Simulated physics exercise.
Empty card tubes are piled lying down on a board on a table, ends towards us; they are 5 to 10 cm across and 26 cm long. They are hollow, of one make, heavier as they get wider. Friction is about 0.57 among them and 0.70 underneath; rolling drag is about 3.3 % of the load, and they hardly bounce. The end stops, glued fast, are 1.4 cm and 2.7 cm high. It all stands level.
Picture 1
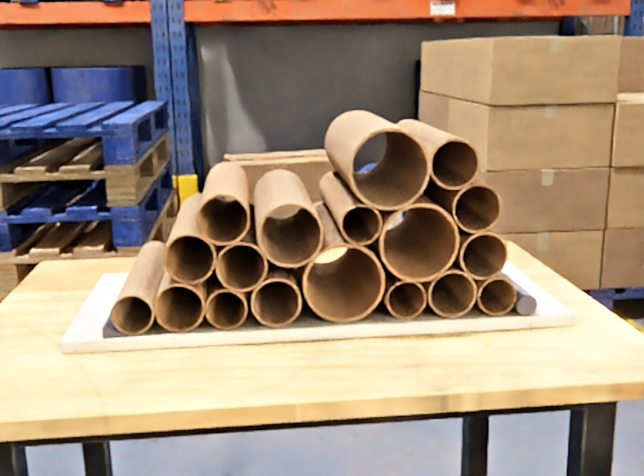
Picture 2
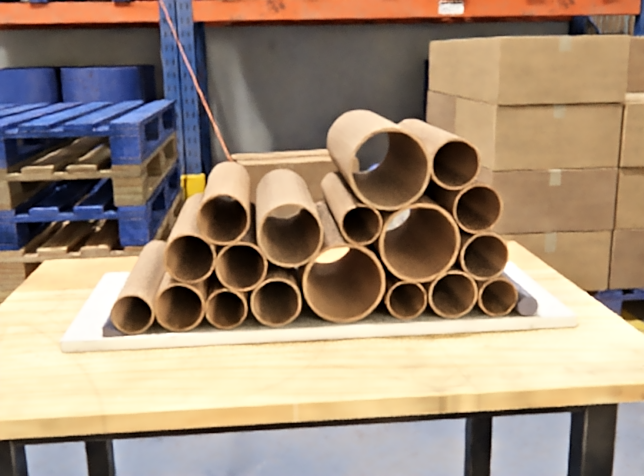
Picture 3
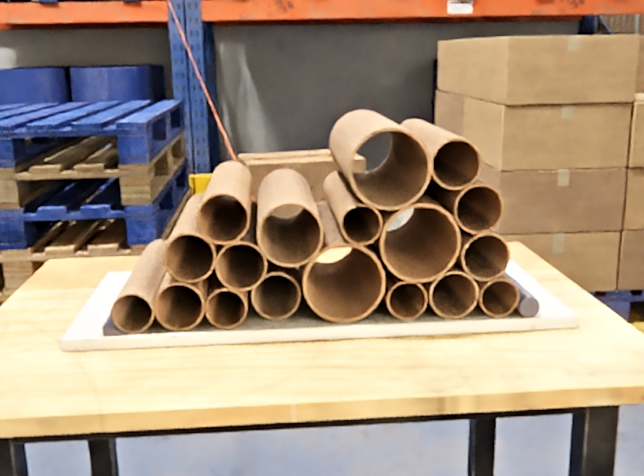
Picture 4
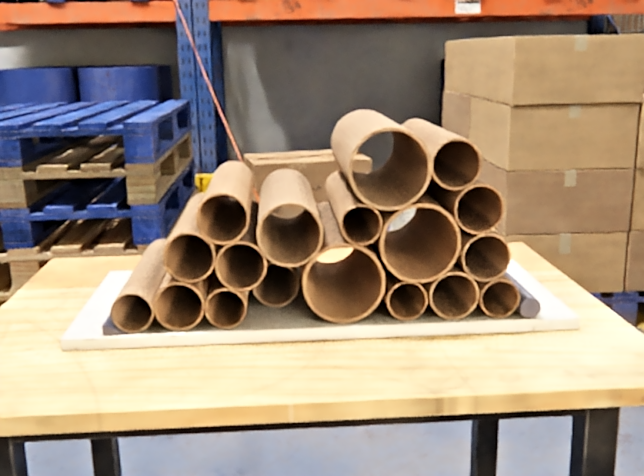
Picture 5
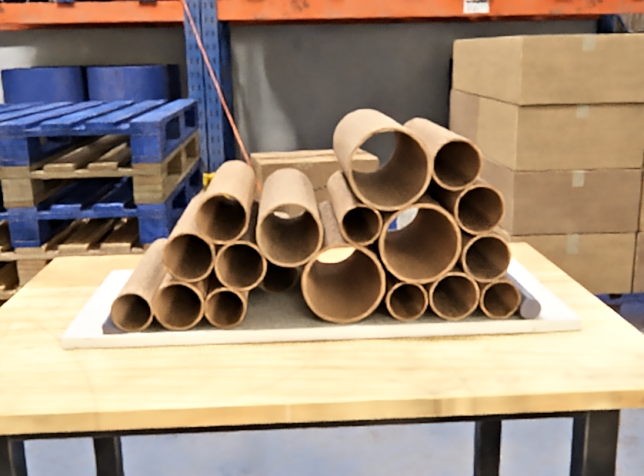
A cardboard tube in the bottom row of a pile on a table slid backward, away from us, after a reddish string appeared behind, leaving a gap while the other tubes stayed still.
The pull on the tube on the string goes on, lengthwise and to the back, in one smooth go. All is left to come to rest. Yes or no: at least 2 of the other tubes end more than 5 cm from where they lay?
No, the count is 0.
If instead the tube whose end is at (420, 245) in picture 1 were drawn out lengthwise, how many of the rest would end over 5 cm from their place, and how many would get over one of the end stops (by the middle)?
In that case 5 shift, 4 get out.
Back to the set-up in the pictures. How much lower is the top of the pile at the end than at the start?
About 0 cm.
Then, 0.37 s past the final picture, 0 now displaced over 5 cm.
Then, 0.43 s past the final picture, 0 now displaced over 5 cm.
At rest 0.7 s after the last picture, 0 moved over 5 cm; not one over the end stops; top of the pile 25 cm high, from 25 cm.
